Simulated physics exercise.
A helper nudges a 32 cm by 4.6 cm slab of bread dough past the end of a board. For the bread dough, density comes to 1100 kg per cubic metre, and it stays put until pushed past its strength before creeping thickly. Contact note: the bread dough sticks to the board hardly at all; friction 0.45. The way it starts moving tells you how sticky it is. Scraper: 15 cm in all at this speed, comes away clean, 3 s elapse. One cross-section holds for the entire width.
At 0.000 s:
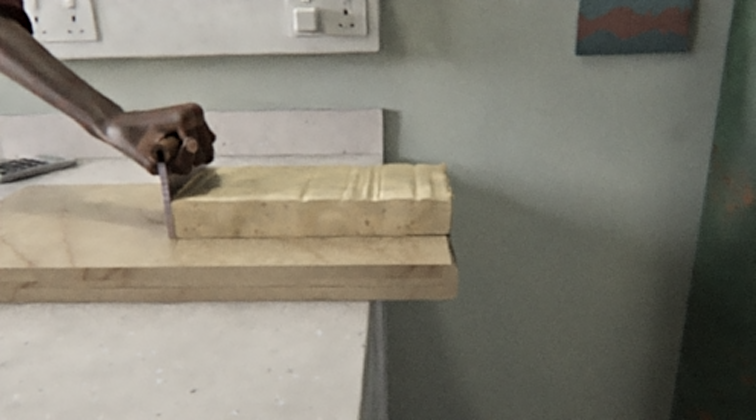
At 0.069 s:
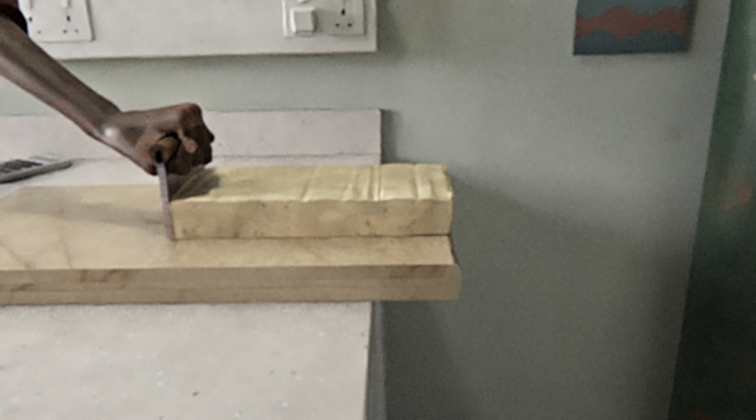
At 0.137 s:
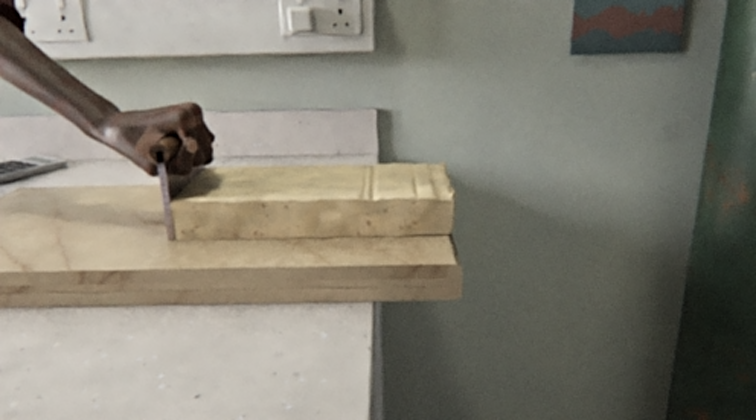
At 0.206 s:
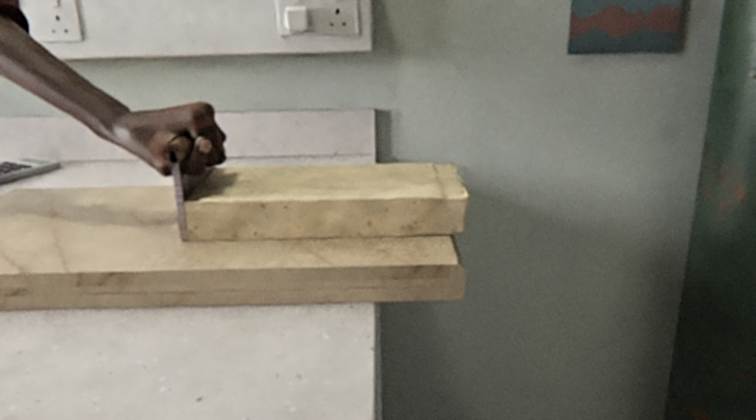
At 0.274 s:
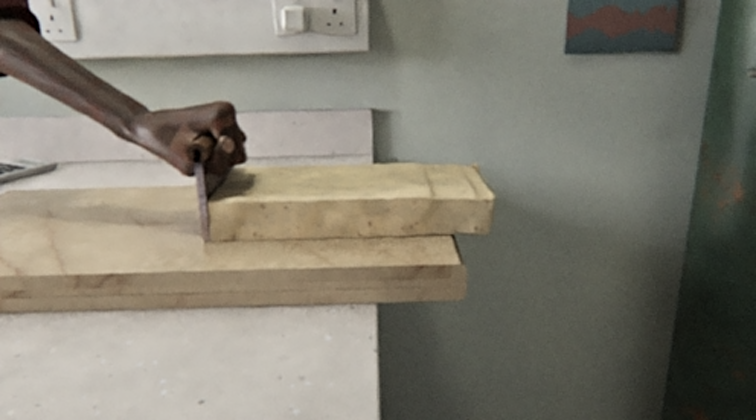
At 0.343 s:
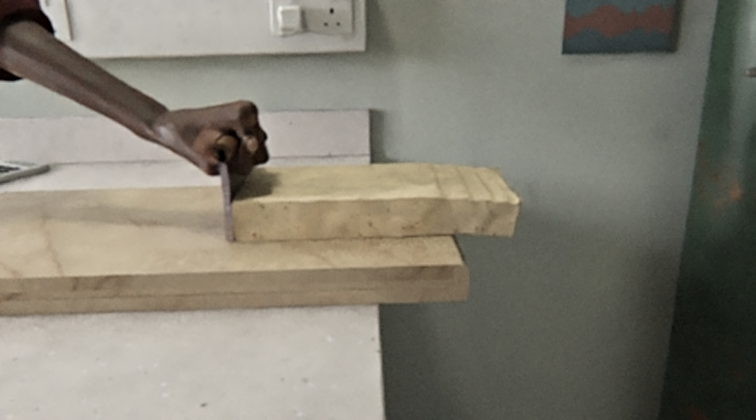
On a kitchen counter beneath wall sockets, a hand holds a flat scraper against the left end of a long, pale yellow slab resting on a wooden board. At first almost nothing moves; then the hand pushes steadily right, and the slab slides along until its front end juts past the board's edge.
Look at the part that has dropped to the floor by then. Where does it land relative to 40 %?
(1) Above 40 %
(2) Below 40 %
1, above 40 %.
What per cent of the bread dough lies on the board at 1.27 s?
Some 50 %, give or take.
After 0.62 s, 50 % lies on the board and 0 % has fallen.
After 0.95 s, 49 % lies on the board and 48 % has fallen.
After 1.27 s, 49 % lies on the board and 48 % has fallen.
After 1.60 s, 49 % lies on the board and 48 % has fallen.
After 3.60 s, at the end, 49 % lies on the board and 48 % has fallen.
